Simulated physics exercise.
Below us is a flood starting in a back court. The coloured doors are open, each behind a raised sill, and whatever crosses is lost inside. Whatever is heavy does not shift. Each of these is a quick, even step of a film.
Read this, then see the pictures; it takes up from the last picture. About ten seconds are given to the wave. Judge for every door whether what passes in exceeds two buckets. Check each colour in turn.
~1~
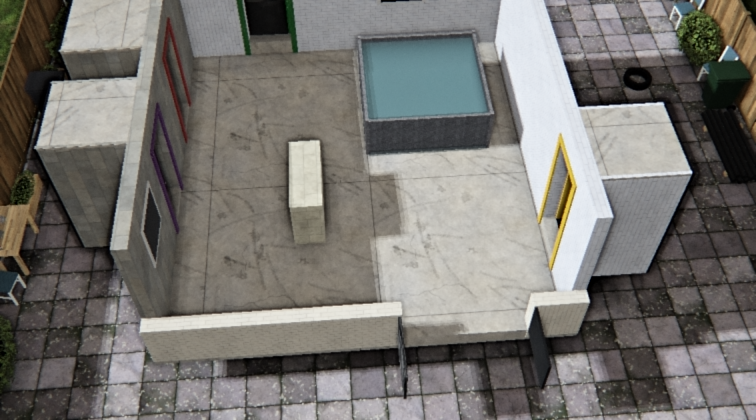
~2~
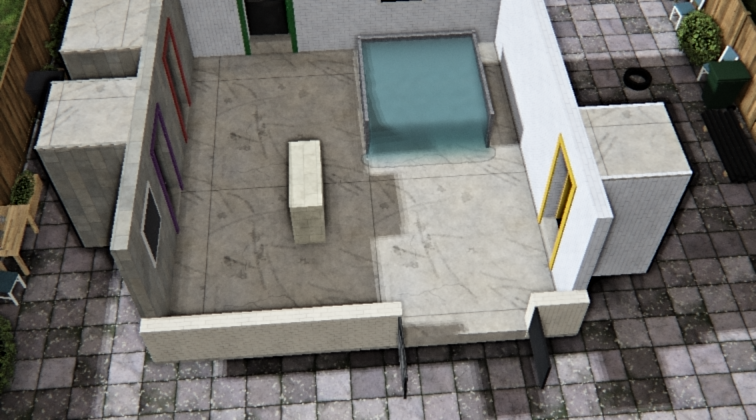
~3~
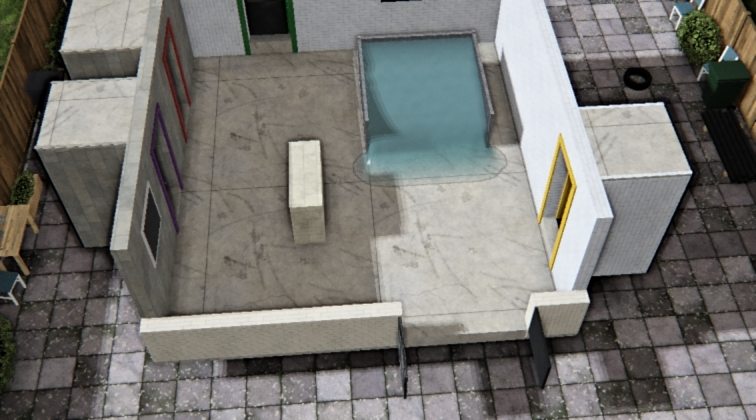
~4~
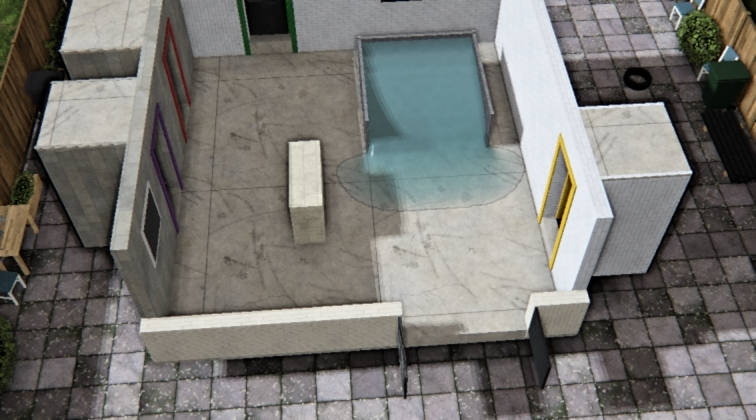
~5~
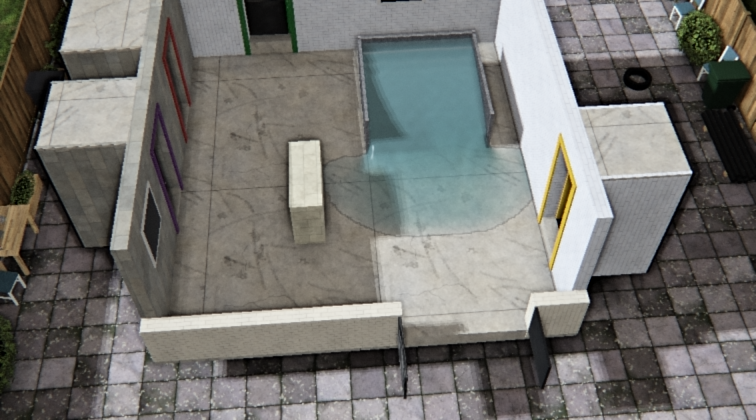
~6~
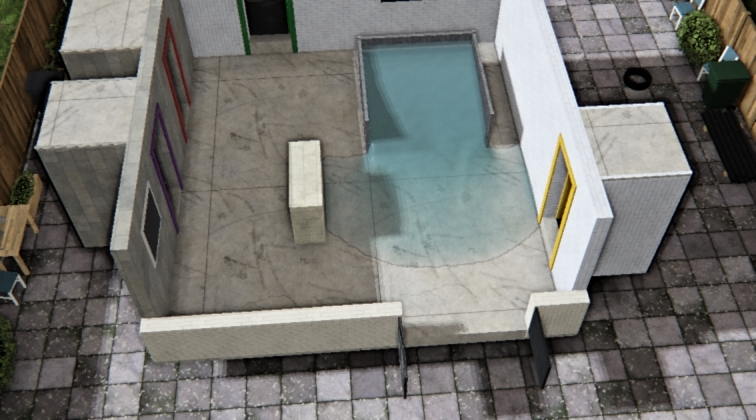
At the end, I expect the red door to stay within two buckets. I expect the yellow door to stay within two buckets. I expect the green door to stay within two buckets. I expect the purple door to stay within two buckets.
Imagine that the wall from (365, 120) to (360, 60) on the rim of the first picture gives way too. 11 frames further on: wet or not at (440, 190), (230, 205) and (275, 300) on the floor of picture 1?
The first spot is spared, the second soaked and the third spared.
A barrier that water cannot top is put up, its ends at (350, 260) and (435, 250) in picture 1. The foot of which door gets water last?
In my view it's the door marked red.
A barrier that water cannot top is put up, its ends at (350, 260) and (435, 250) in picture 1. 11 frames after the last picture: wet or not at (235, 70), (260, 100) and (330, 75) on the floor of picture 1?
Taking the points in order, they are high and dry, high and dry and high and dry.
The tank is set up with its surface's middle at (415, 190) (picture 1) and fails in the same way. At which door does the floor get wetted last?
Note: The green door.
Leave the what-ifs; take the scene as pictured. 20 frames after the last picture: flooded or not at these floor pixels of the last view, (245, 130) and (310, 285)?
Result, in the order given: Not wetted / wetted.
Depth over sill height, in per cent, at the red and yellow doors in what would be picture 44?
Near 30 and 40 per cent, in that order.
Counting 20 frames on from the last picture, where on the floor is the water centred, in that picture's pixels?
I'd put my finger on (405, 217).
A moment on, water covers 40 % of the floor; the red door not reached, the yellow door wet at the sill, nothing in, the green door not reached, the purple door not reached.
Next, water covers 45 % of the floor; the red door not reached, the yellow door wet at the sill, nothing in, the green door not reached, the purple door not reached.
Then, water covers 50 % of the floor; the red door not reached, the yellow door under two buckets in, the green door not reached, the purple door wet at the sill, nothing in.
Later, water covers 80 % of the floor; the red door wet at the sill, nothing in, the yellow door under two buckets in, the green door not reached, the purple door wet at the sill, nothing in.
In the end, water covers 100 % of the floor; the red door wet at the sill, nothing in, the yellow door under two buckets in, the green door wet at the sill, nothing in, the purple door wet at the sill, nothing in.
